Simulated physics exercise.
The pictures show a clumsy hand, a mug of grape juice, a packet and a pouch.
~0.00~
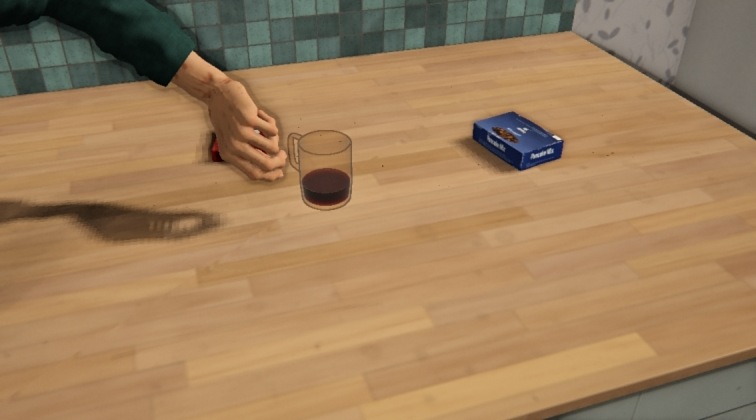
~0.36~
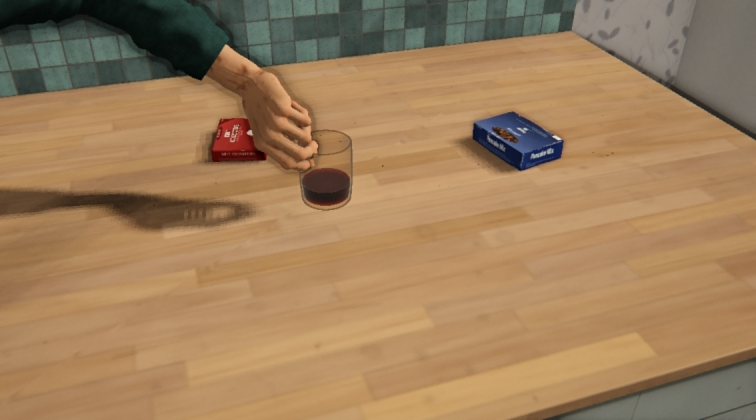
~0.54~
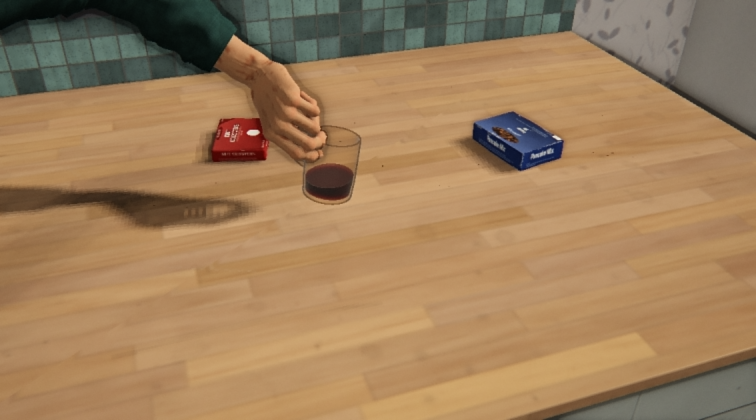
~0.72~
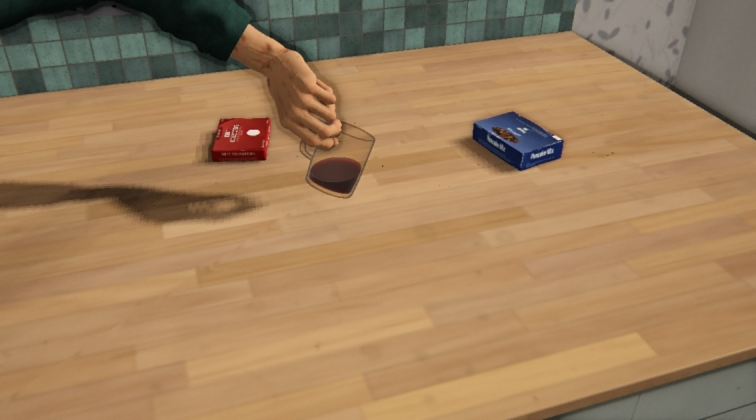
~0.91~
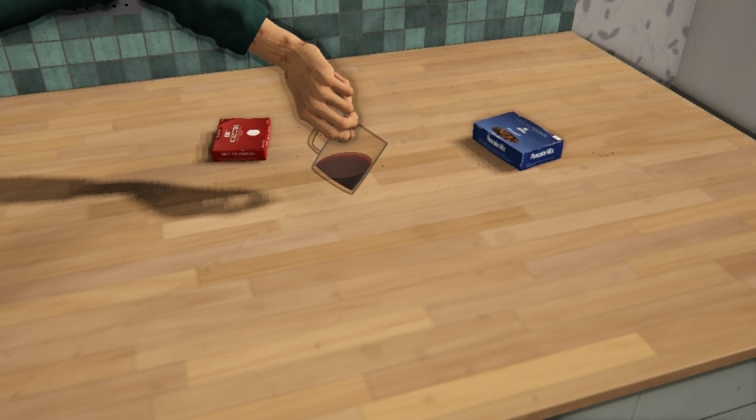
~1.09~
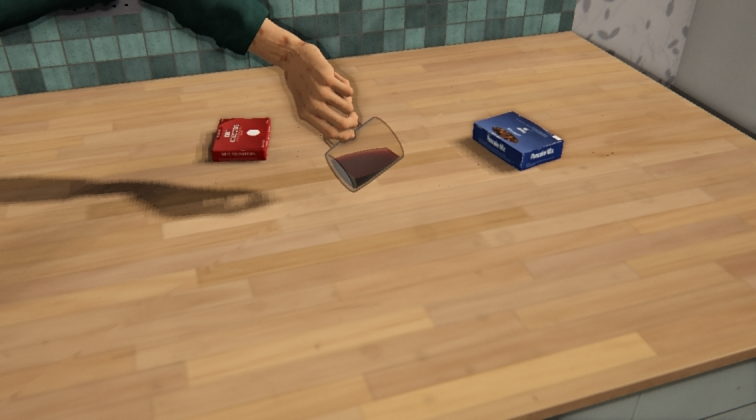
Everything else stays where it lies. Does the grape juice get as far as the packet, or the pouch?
The packet ends up in the puddle and the pouch remains untouched.
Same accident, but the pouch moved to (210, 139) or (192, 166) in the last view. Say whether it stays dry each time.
In the first try it remains untouched; in the second it escapes.
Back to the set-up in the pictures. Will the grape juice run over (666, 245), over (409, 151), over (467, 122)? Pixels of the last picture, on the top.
First not reached, second wet, third in the puddle.
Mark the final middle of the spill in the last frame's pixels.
Close to (469, 145).
Around 1.6 s, the puddle covers about as much as a saucer; the packet is soaking at its edge; the pouch is still dry.
Around 2.3 s, the puddle covers about as much as a plate; the packet is soaking at its edge; the pouch is still dry.
Around 3.6 s, the puddle covers about as much as a plate; the packet is soaking at its edge; the pouch is still dry.
